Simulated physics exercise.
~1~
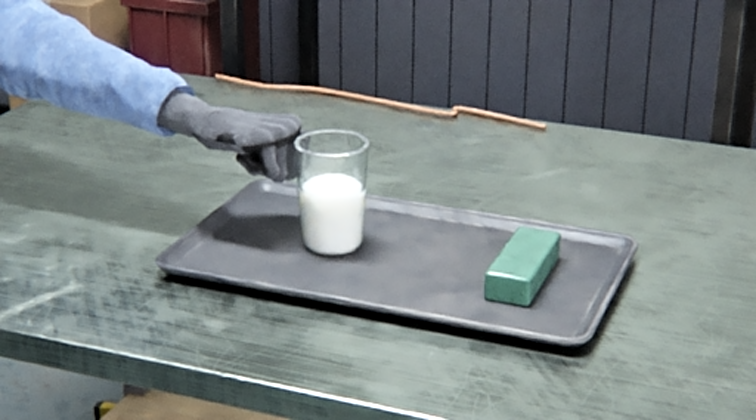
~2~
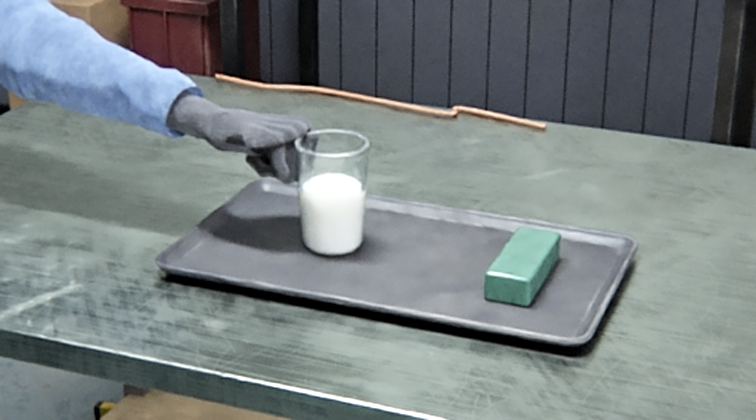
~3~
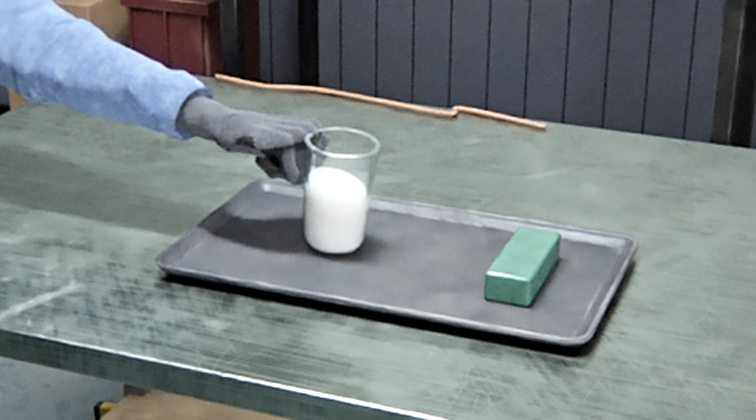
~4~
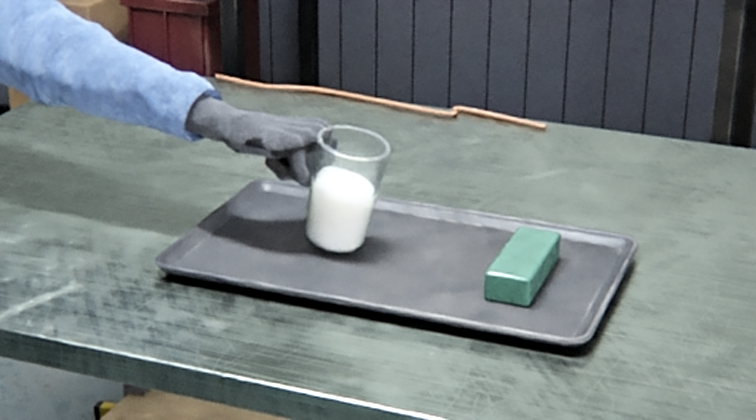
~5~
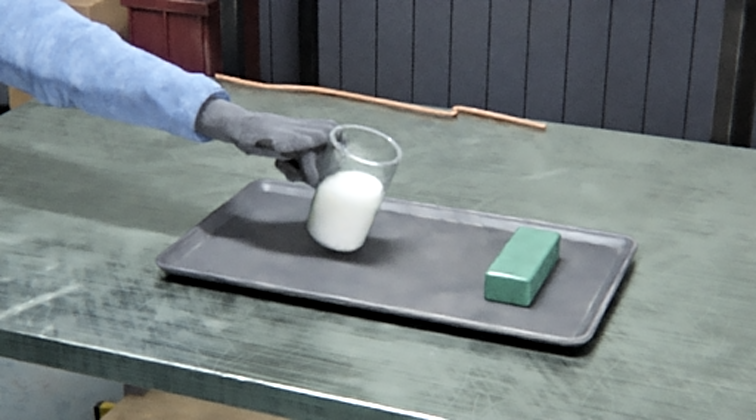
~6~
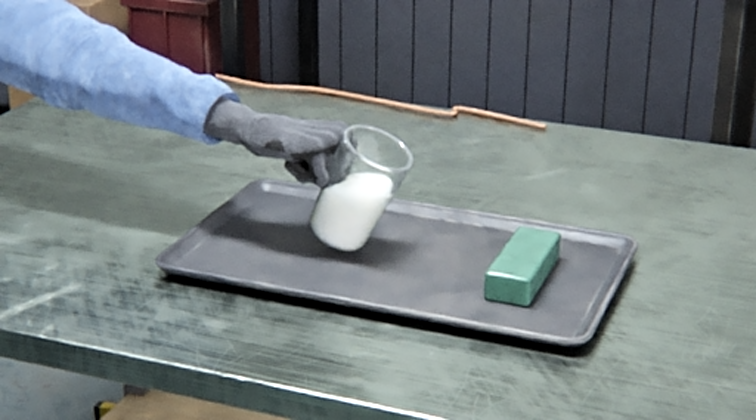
A grey-gloved hand in a blue sleeve rests against the upper left side of a clear glass partly filled with white contents on a dark tray. The hand moves right and the glass leans rightward, gradually at first, then more steeply, while the green block stays still.
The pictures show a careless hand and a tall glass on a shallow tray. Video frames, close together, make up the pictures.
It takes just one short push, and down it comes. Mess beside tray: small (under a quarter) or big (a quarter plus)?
Big.
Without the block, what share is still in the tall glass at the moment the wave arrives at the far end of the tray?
Tall glass content at that instant: ~ 65 per cent.
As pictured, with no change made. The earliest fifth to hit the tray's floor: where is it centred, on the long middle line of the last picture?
It lands around (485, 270).
A moment on, the tall glass is falling and 100 per cent is in the glass, 0 on the tray and 0 above or beyond its rim.
Next, the tall glass lies on its side and 100 per cent is in the glass, 0 on the tray and 0 above or beyond its rim.
Then the tall glass lies on its side and 58 per cent is in the glass, 18 on the tray and 24 above or beyond its rim.
Later the tall glass lies on its side and 27 per cent is in the glass, 43 on the tray and 30 above or beyond its rim.
At rest 66 per cent is held by tray and glass, 34 is off the tray.
